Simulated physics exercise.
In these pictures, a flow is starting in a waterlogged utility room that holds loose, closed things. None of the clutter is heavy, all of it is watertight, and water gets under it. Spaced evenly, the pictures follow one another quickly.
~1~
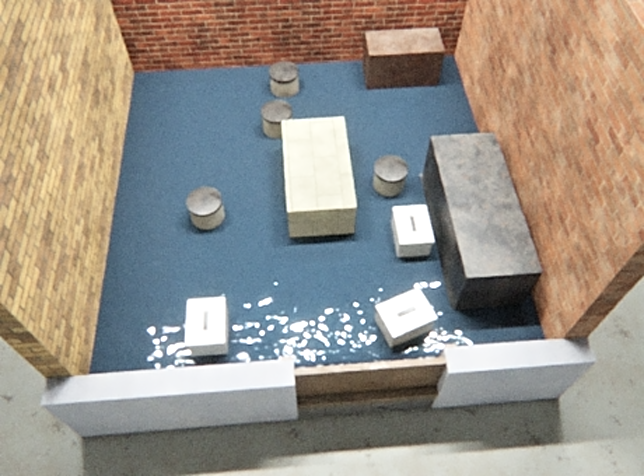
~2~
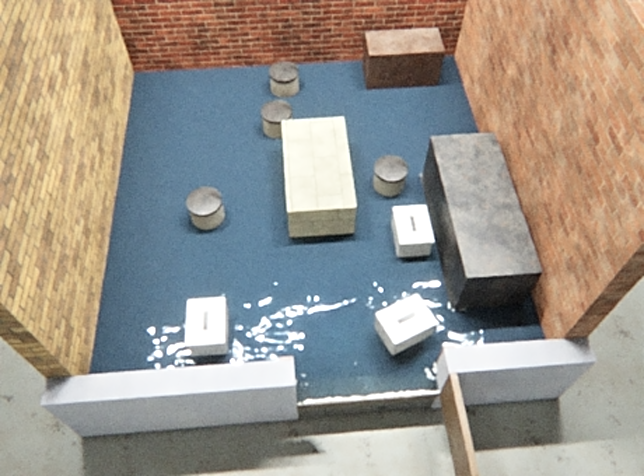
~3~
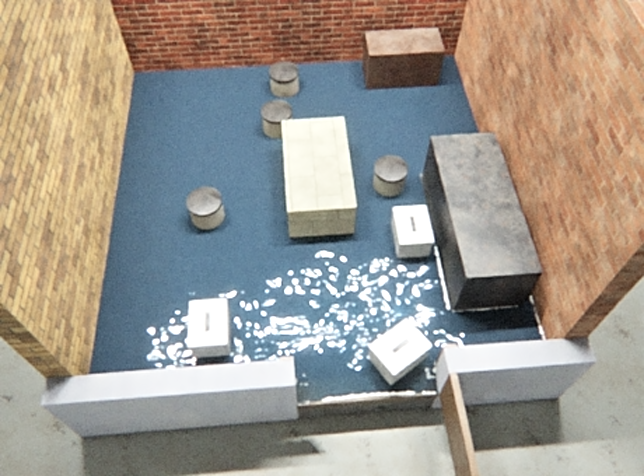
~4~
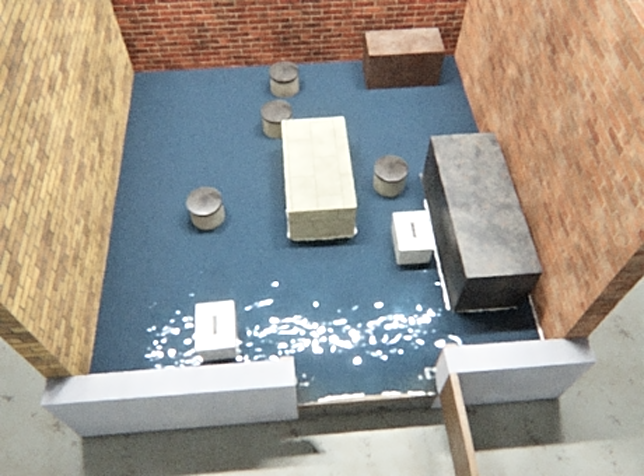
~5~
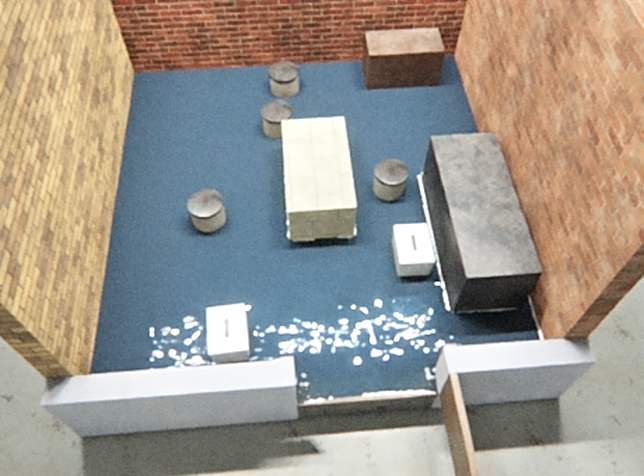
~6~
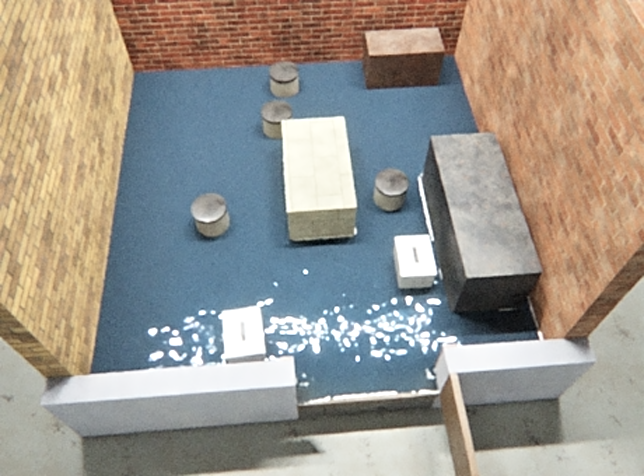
To begin with, white boxes, round drums and larger blocks sit in a flooded, brick-walled room as a brown panel opens outward at the front. The front-right box turns, nears the gap and is then gone from view, while the front-left box drifts right and another box edges forward slightly.
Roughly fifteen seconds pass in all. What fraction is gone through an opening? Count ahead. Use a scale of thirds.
On that scale, two thirds or above.
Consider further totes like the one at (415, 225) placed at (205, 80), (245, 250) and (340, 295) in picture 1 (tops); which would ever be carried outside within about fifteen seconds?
Well, taking each in turn, that's never removed, lost to the flow and finally lost to the flow.
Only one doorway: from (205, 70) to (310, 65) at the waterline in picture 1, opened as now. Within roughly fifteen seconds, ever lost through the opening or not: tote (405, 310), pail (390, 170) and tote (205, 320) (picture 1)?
In the order given, it's remains behind, escaped, remains behind.
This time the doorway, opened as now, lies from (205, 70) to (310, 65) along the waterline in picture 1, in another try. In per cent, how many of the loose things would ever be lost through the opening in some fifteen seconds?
Share: Near 60 %.
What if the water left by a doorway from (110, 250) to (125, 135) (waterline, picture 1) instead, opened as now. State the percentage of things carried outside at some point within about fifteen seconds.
I'd reckon around 60 percent.
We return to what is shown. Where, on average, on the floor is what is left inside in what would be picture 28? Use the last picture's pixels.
Mean position: About (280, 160).
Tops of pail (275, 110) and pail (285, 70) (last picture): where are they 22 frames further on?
About (258, 185) and (295, 94).
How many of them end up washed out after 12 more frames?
I make it 4.
A moment on, 1 of 7 are out; 6 afloat.
Next, 4 of 7 are out; 3 afloat.
Later, 5 of 7 are out; 2 afloat.
In the end, 5 of 7 are out; 2 afloat.
